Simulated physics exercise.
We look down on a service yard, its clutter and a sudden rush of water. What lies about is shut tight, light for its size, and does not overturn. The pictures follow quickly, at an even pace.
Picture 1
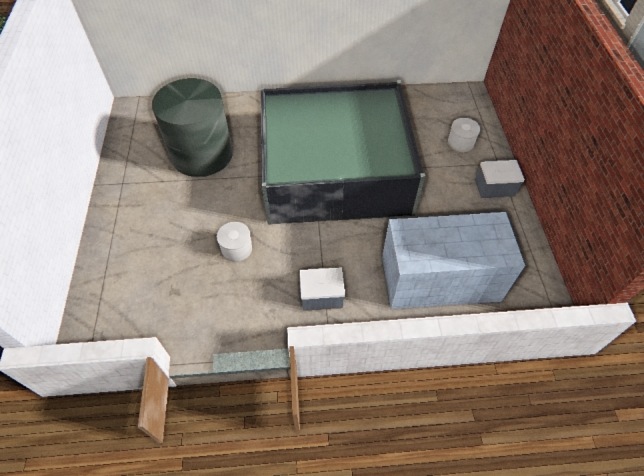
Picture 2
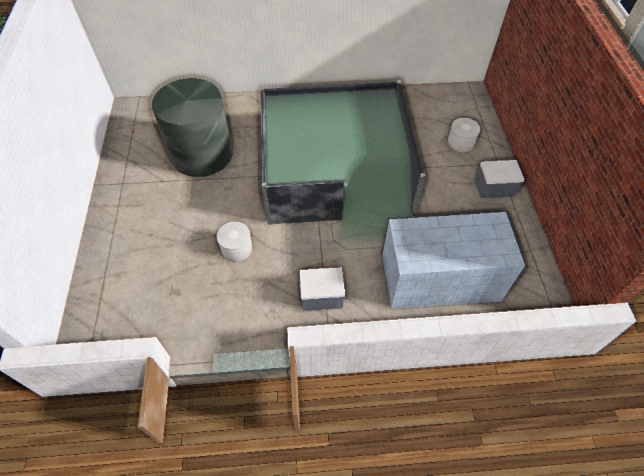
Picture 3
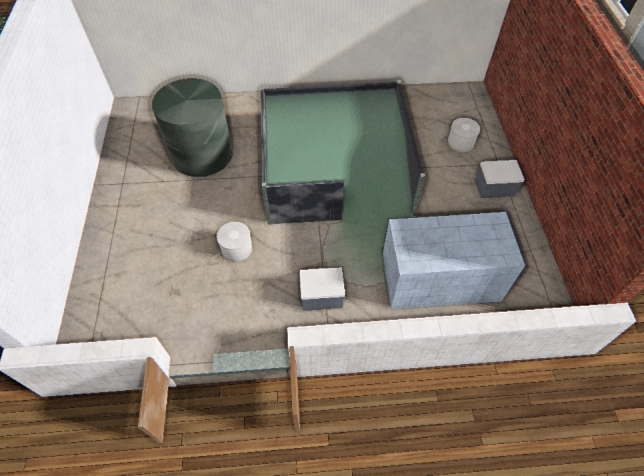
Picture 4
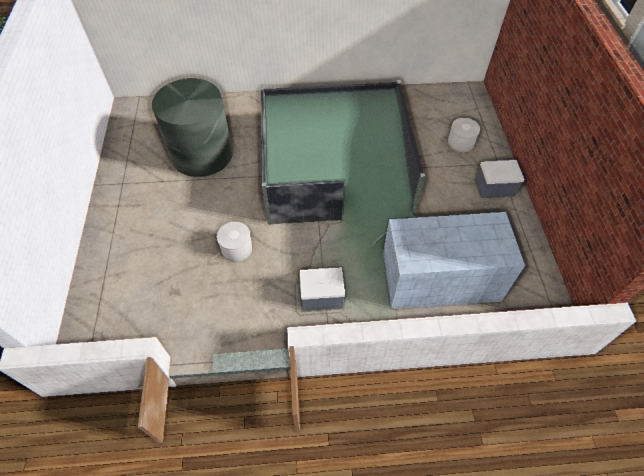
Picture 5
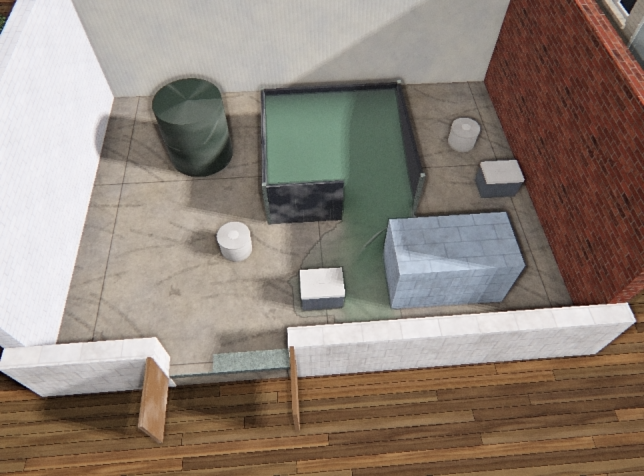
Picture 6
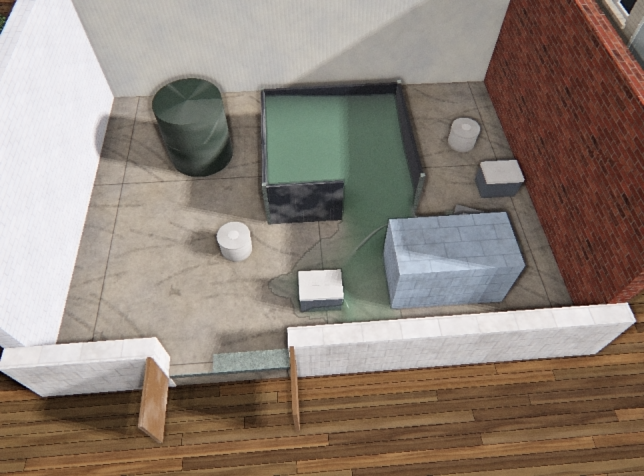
We see a walled yard with a green-filled tank whose front wall opens on the right side, letting green water pour out and spread across the floor between a small box and a large pale blue block, which barely move.
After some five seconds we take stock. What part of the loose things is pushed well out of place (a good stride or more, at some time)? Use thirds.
It is two thirds or above.
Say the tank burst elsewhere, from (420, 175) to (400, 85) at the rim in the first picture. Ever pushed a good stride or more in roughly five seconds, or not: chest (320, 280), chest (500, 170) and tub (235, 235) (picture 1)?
As listed: Moved that far, swept aside, less than that.
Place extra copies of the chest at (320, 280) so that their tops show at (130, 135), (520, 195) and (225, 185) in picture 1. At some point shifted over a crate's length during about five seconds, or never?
In turn: Under that, shifted that much, under that.
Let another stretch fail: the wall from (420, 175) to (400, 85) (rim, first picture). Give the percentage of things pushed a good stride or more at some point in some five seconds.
About 80 per cent.
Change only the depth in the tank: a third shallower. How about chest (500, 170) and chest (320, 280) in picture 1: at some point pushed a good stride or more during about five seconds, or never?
In turn: Shifted that much, pushed that far.
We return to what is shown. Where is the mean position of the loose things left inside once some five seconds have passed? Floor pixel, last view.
At about (315, 185).
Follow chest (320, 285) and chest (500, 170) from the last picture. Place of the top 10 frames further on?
Near (187, 341) and (478, 133).
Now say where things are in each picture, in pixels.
In the first frame, a tote is out of sight; a chest at (322, 282), on the bottom; 0 of 5 have shifted.
In the second frame, a tote is out of sight; a chest at (322, 282) rests on the ground; 0 of 5 have shifted.
In the third frame, a tote is out of sight; a chest at (322, 282) rests on the ground; 0 of 5 have shifted.
In the fourth frame, a tote is out of sight; a chest at (322, 282), on the bottom; 0 of 5 have shifted.
In the fifth frame, a tote is out of sight; a chest at (322, 282), on the bottom; 0 of 5 have shifted.
The sixth frame shows a tote at (468, 216), on the bottom, close to its start; a chest at (320, 284) rests on the ground, close to its start; 1 of 5 have shifted.
A moment on, 2 of 5 are well off their spots; 0 afloat.
Next, 3 of 5 are well off their spots; 0 afloat.
Later, 4 of 5 are well off their spots; 1 afloat.
In the end, 4 of 5 are well off their spots, and 4 have been at some point; 0 afloat.
